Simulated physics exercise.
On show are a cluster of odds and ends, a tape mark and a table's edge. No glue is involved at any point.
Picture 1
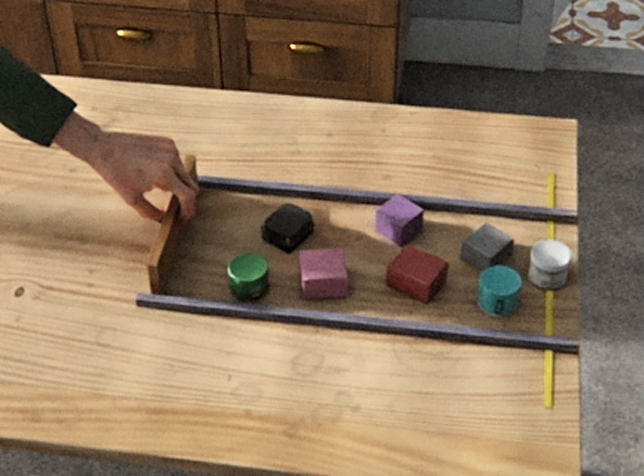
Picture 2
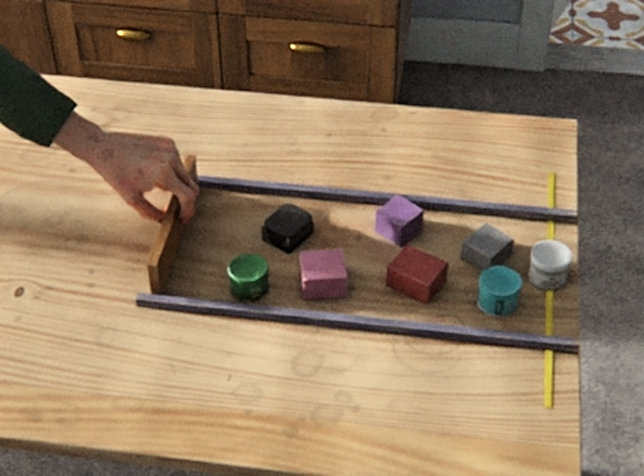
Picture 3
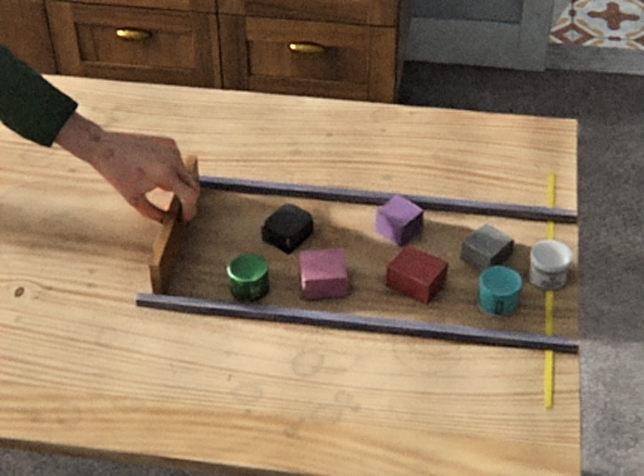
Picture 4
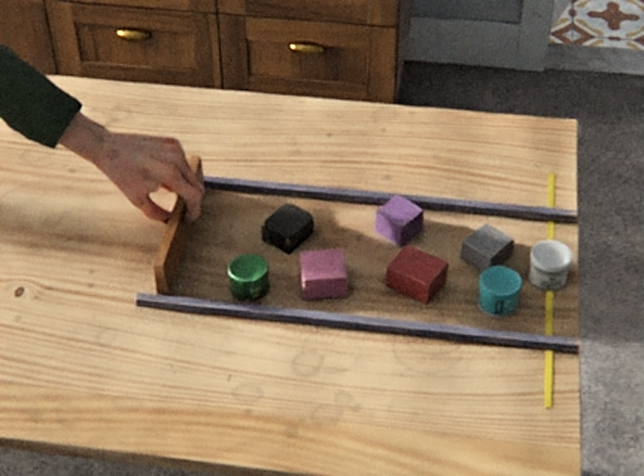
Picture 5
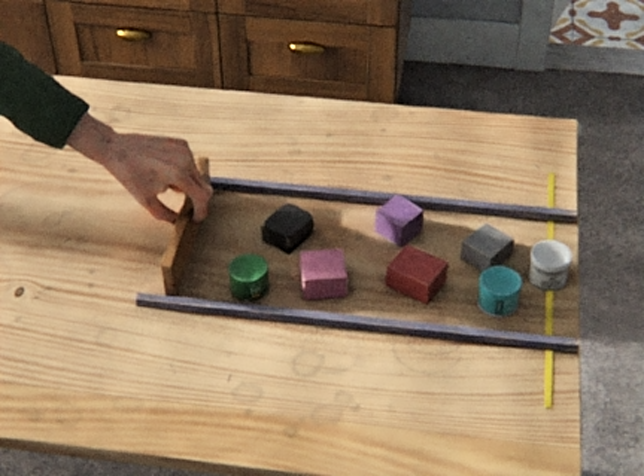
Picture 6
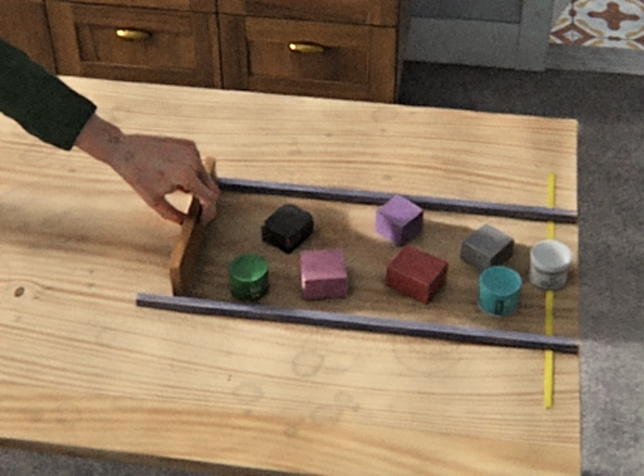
At first, a hand holds a wooden board upright at the left end of a track between two dark rails, with coloured blocks and small round containers spread out to its right. The hand then slides the board slightly rightward, nearing the green container, while the objects stay still.
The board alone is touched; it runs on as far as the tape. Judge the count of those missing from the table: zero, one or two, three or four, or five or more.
The loss over the edge is five or beyond.
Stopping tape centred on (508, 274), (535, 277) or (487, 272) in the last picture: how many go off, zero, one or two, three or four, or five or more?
Either one or two; three or four; 1 or 2.
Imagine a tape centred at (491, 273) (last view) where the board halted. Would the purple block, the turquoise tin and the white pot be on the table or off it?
The purple block keeps its place, the turquoise tin keeps its place and the white pot slips off.
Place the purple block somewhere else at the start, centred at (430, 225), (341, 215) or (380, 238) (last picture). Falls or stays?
One after another: It is gone, then is safe, then is gone.
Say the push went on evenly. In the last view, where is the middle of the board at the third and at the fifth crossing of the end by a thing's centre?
I'd put it close to (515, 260) and later close to (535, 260).
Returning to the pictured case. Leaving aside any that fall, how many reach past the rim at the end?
I count 3 overhanging.
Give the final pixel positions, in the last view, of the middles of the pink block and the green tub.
The pink block stops around (572, 285); the green tub around (571, 320).
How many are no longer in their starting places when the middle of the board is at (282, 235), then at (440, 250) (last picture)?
That gives 3 for the first and 7 for the second.
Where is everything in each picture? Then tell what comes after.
White pot (549, 265); turquoise tin (499, 292); grey block (487, 248); board (174, 224); tape (550, 278), in the first frame.
Turquoise tin (499, 292); black case (288, 228), in the second frame.
Grey block (487, 248); purple block (399, 221), in the third frame.
White pot (549, 265); red block (417, 274), in the fourth frame.
Turquoise tin (499, 292); board (188, 225), in the fifth frame.
White pot (549, 265); turquoise tin (499, 292); grey block (487, 248); board (195, 226); tape (550, 278), in the sixth frame.
Soon after, none off yet; white pot at rest near (549, 265); turquoise tin at rest near (499, 292); grey block at rest near (487, 248).
In the end, the number that fall off is five or more; gone, purple block, red block, grey block, turquoise tin and white pot.
